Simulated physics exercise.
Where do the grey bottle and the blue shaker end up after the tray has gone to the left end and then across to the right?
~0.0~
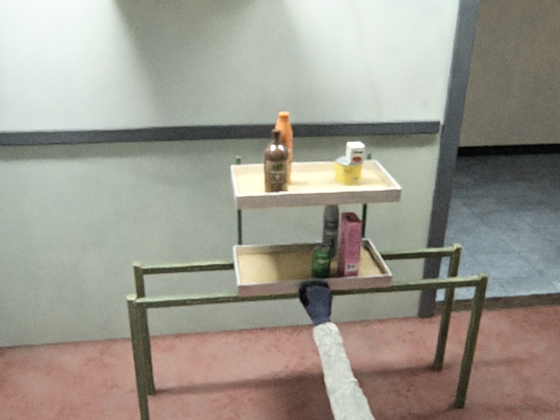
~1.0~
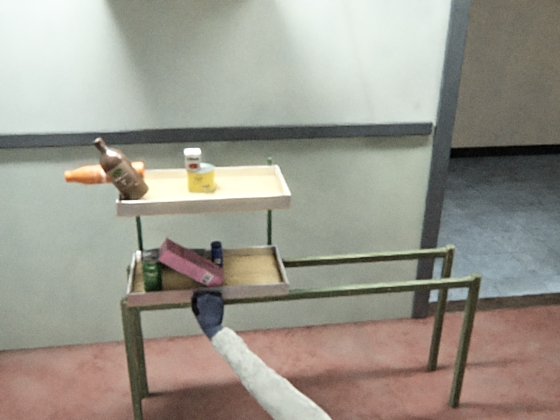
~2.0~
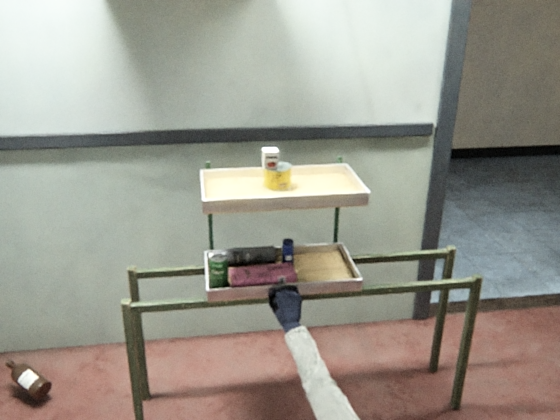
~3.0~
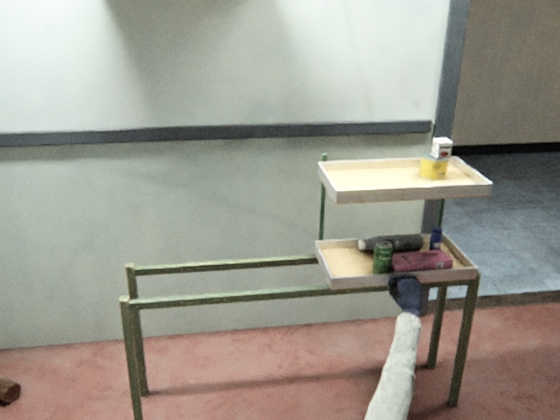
Both are still aboard on the lower shelf of the tray, with the grey bottle lying on its side.
